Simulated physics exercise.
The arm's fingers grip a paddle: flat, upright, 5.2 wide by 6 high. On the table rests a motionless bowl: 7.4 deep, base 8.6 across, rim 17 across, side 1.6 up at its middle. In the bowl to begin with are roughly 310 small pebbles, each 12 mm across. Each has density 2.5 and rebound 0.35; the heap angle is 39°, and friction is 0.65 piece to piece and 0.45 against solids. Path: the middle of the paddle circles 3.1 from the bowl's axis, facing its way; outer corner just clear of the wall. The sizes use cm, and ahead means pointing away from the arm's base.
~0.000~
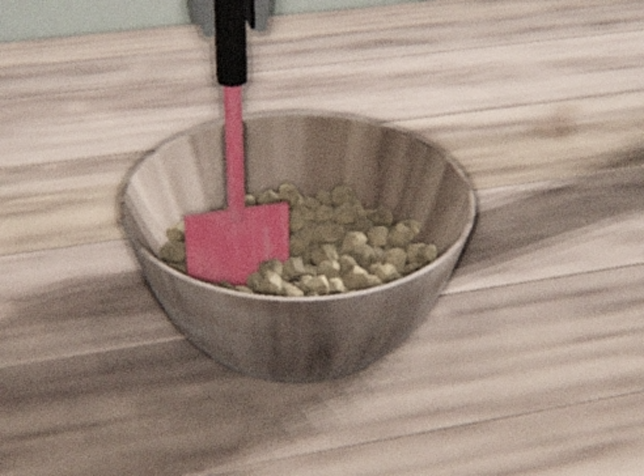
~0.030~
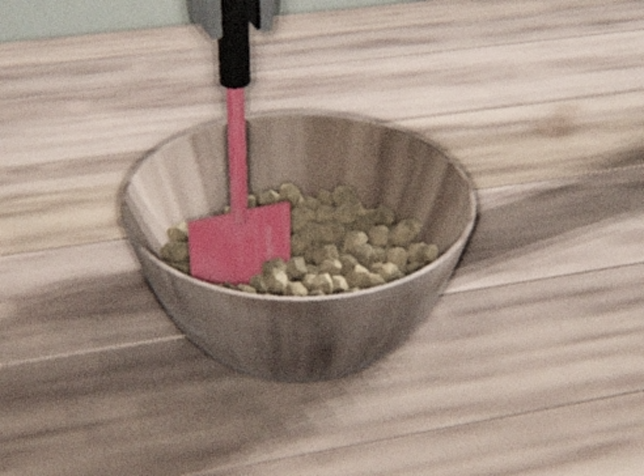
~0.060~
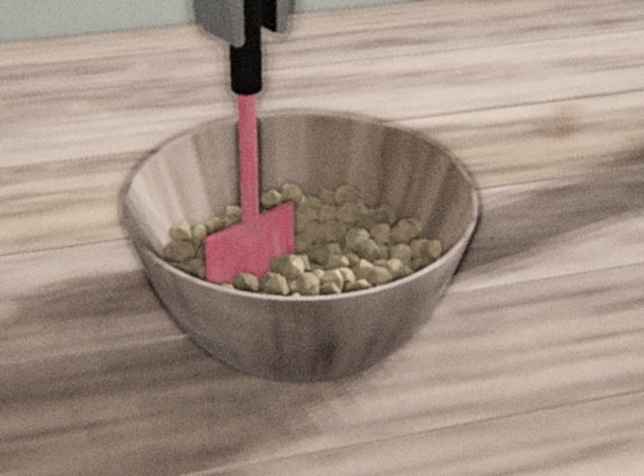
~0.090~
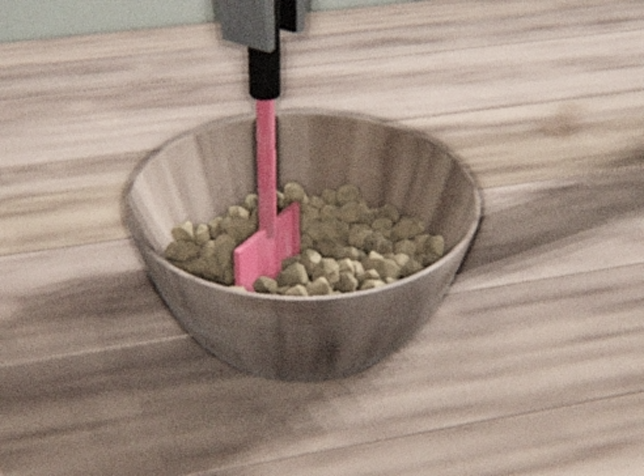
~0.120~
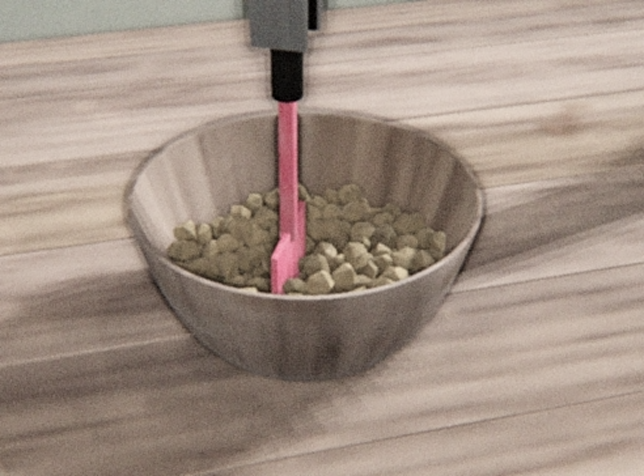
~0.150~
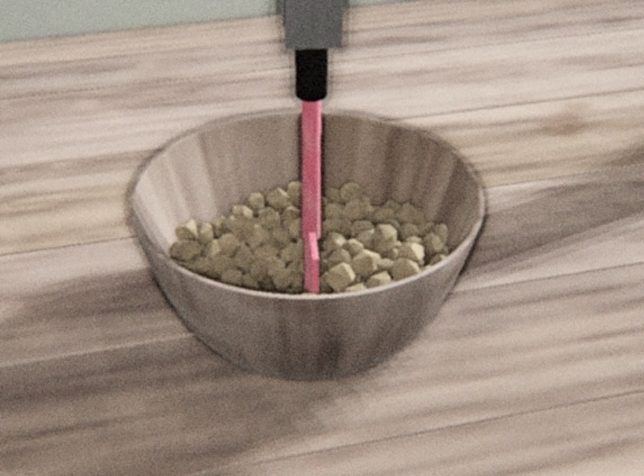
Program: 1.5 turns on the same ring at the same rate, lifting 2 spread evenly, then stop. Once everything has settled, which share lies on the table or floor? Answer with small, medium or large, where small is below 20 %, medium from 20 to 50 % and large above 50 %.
It is small.
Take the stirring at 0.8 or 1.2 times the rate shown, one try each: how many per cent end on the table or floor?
Estimates in order: Some 10 % and some 15 %.
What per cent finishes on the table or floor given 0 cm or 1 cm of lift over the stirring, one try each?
Roughly 20 and 15 per cent.
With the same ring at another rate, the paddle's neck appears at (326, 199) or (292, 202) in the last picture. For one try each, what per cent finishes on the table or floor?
First try: About 15 %; second try: About 5 %.
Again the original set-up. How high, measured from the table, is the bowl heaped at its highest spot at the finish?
I'd guess close to 7.5 centimetres.
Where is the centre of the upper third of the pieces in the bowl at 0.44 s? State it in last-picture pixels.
Roughly at (253, 169).
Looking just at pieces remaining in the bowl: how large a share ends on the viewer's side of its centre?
I'd put it near 45 per cent.
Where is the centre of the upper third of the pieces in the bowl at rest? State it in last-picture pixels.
Roughly at pixel (361, 222).
By 0.44 s, 259° round, highest piece 10 above the table; 298 in the bowl, 10 on the table or floor, 6 in flight or on the tool.
By 0.74 s, 78° round, highest piece 9 above the table; 275 in the bowl, 31 on the table or floor, 8 in flight or on the tool.
By 1.08 s, 180° round, highest piece 8 above the table; 271 in the bowl, 43 on the table or floor.
By 1.78 s, 180° round, highest piece 8 above the table; 271 in the bowl, 43 on the table or floor.
Final count, 271 in the bowl, 43 on the table or floor. That is 14 % on the table or floor.
